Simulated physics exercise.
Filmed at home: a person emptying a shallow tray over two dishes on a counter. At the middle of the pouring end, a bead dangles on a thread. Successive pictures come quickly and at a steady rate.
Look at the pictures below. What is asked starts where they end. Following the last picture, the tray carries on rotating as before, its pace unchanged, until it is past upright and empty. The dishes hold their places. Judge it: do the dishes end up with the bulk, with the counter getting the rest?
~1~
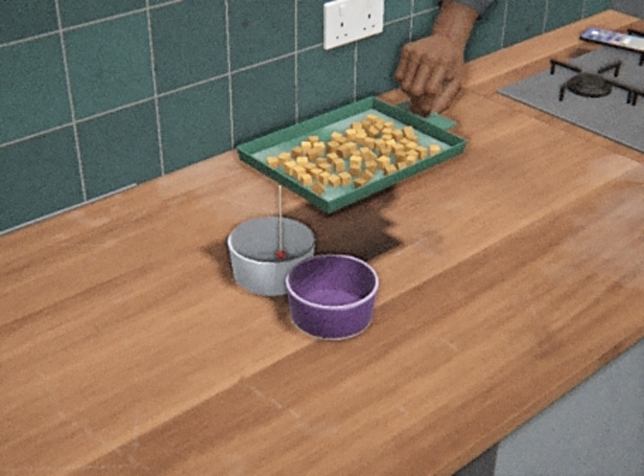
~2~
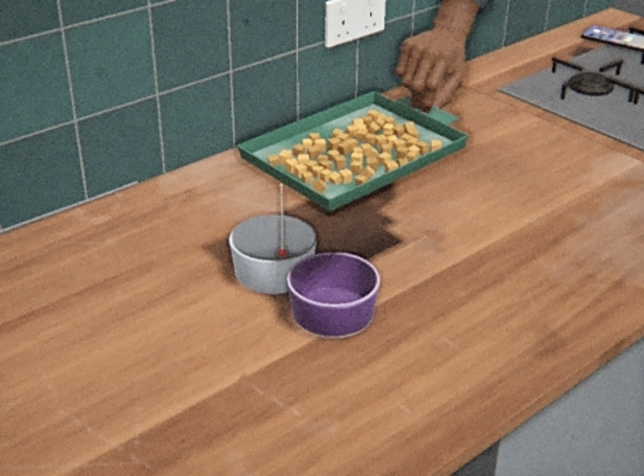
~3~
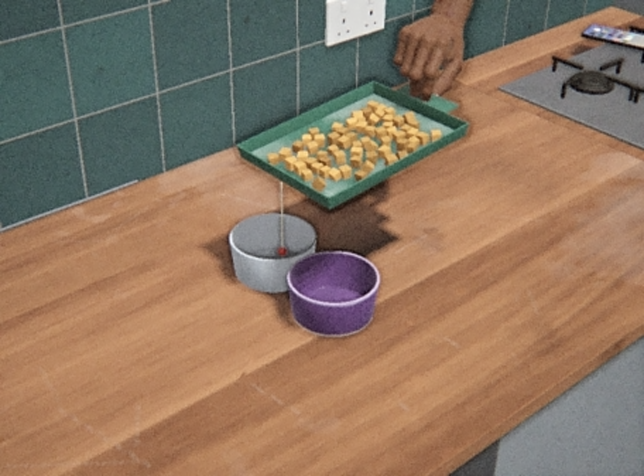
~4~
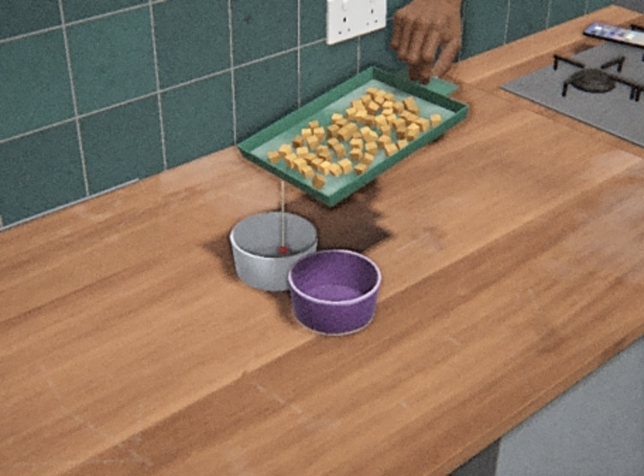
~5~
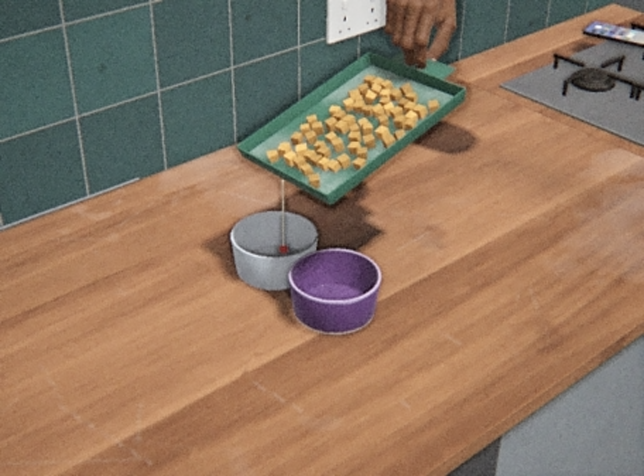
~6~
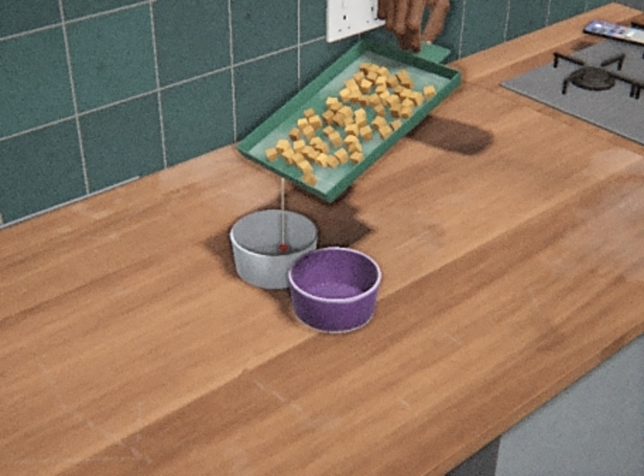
The dishes will catch only a minority of the load.
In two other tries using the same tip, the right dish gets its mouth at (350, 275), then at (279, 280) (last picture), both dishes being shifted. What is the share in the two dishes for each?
About 0 per cent first, then about 50 per cent.
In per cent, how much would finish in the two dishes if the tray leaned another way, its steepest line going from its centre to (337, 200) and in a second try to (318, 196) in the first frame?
I'd say some 30 in a hundred at first, then 20 in a hundred.
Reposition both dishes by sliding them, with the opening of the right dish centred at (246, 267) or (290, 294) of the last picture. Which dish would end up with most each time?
First try: The right-side dish; second try: The left-side dish.
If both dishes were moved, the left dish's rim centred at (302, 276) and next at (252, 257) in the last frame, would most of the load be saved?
In order, they'd catch a minor share, and next a minor share.
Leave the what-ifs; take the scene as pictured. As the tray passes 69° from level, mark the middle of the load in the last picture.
I'd put the middle of the pieces at roughly (283, 141).
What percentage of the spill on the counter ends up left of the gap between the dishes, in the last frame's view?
It works out to some 100 per cent.
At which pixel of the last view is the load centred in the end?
About (210, 315).
Just after the last frame, tray tipped steeply; almost all on the tray; just a few in the air.
A moment on, tray tipped past a quarter turn; almost all on the tray; just a few outside both; about a tenth in the air.
Further on, tray tipped past a quarter turn; about a tenth in the left dish; almost all outside both.
When it is over, tray tipped past a quarter turn; not one in the right dish; about a tenth in the left dish; almost all outside both.
